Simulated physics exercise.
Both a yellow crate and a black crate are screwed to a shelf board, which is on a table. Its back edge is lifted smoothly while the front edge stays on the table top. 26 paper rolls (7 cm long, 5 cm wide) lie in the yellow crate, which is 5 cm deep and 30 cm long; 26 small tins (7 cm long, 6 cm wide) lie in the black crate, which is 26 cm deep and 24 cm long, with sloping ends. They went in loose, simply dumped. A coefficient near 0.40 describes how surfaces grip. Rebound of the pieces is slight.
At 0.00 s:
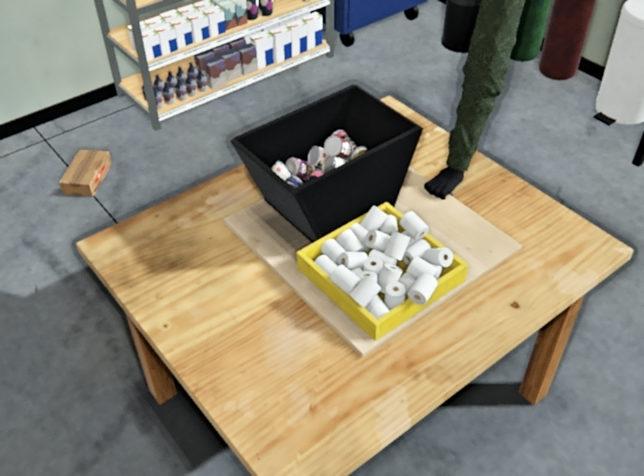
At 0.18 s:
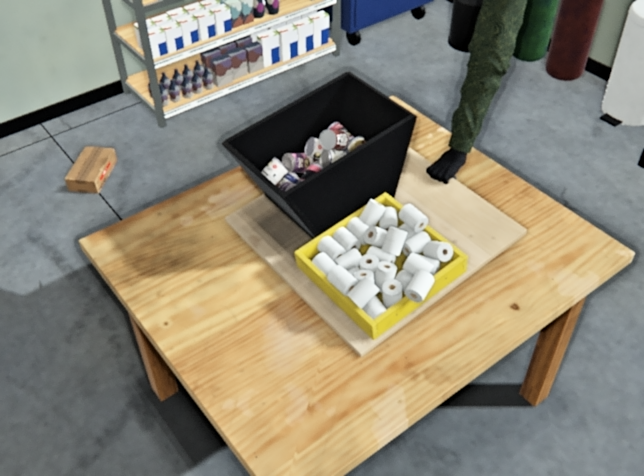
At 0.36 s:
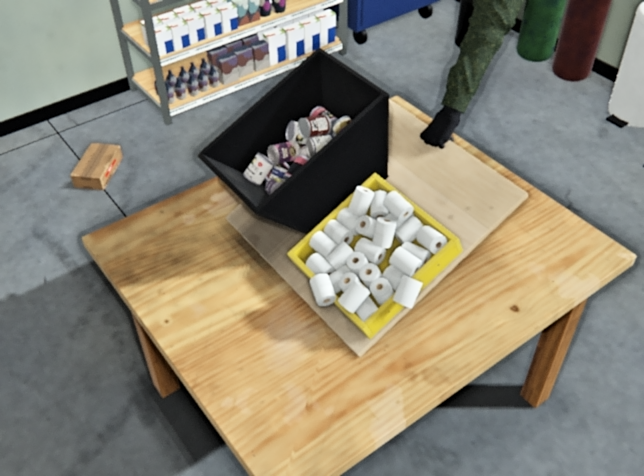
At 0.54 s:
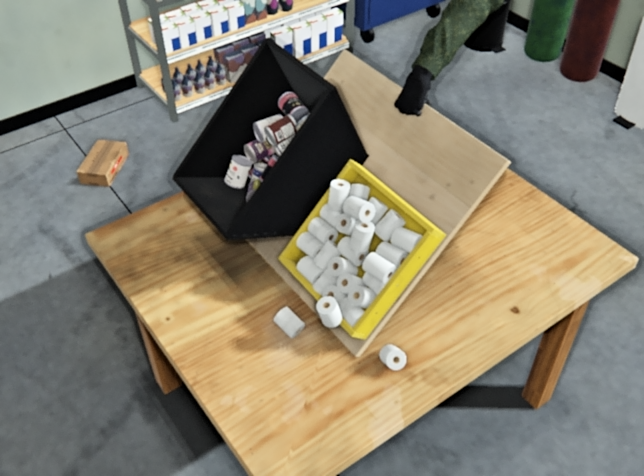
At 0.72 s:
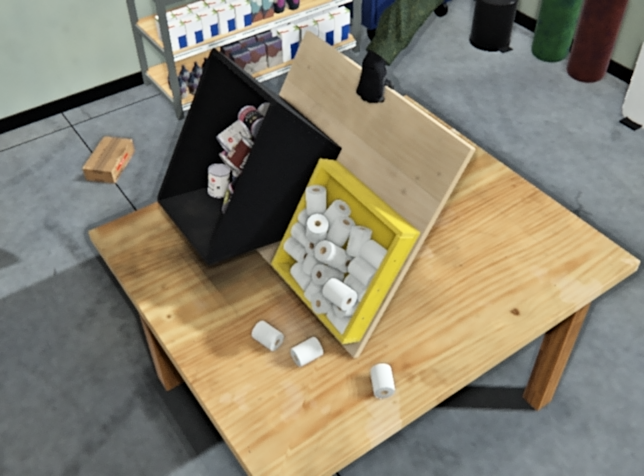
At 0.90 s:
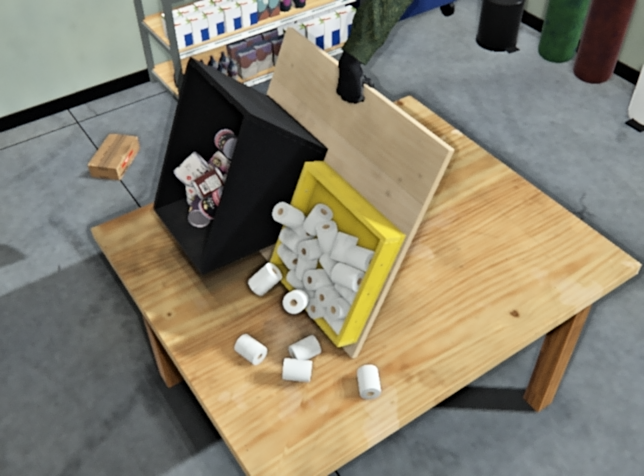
A gloved hand tilts a board with two crates steeply, and several white rolls tumble out.
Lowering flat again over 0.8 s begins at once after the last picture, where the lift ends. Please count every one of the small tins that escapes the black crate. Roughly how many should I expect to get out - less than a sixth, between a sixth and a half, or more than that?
Expect less than a sixth of them.
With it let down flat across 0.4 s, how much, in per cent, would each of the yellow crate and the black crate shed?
Yellow crate 50, black crate 20 per cent.
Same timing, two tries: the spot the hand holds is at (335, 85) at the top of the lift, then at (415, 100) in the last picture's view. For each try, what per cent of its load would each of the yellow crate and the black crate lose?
Yellow crate: 70 %, then 20 %; black crate: 20 %, then 0 %.
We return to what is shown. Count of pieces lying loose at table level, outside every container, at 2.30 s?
I'd put it at close to 8.
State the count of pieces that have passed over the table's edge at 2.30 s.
At that time, the count is near 5.
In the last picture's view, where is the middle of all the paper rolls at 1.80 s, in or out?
Close to (359, 295).
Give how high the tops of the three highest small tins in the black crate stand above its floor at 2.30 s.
18 centimetres high, more or less.
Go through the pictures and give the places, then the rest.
In the first picture (we follow the rim corner now nearest the camera), black crate at (296, 190); yellow crate at (379, 321); tilt 0°; nothing out yet.
In the second picture, black crate at (286, 194); yellow crate at (375, 322); tilt 7°; 1 out, the lowest roll at (419, 286).
In the third picture, black crate at (258, 209); yellow crate at (365, 324); tilt 24°; 2 out, the lowest roll at (323, 290).
In the fourth picture, black crate at (227, 234); yellow crate at (353, 330); tilt 43°; 2 out, the lowest roll at (289, 322).
In the fifth picture, black crate at (207, 260); yellow crate at (343, 338); tilt 60°; 3 out, the lowest roll at (307, 352).
In the sixth picture, black crate at (201, 270); yellow crate at (338, 341); tilt 67°; 7 out, the lowest roll at (305, 350).
After 1.12 s, tilt 55°; 8 of 26 out of the yellow crate and 0 of 26 out of the black crate.
After 1.41 s, tilt 20°; 10 of 26 out of the yellow crate and 2 of 26 out of the black crate.
After 1.80 s, tilt 0°; 10 of 26 out of the yellow crate and 2 of 26 out of the black crate.
Final count (at 2.30 s), 10 of 26 out of the yellow crate and 2 of 26 out of the black crate. Asked share, 2 of 26, 8 per cent.
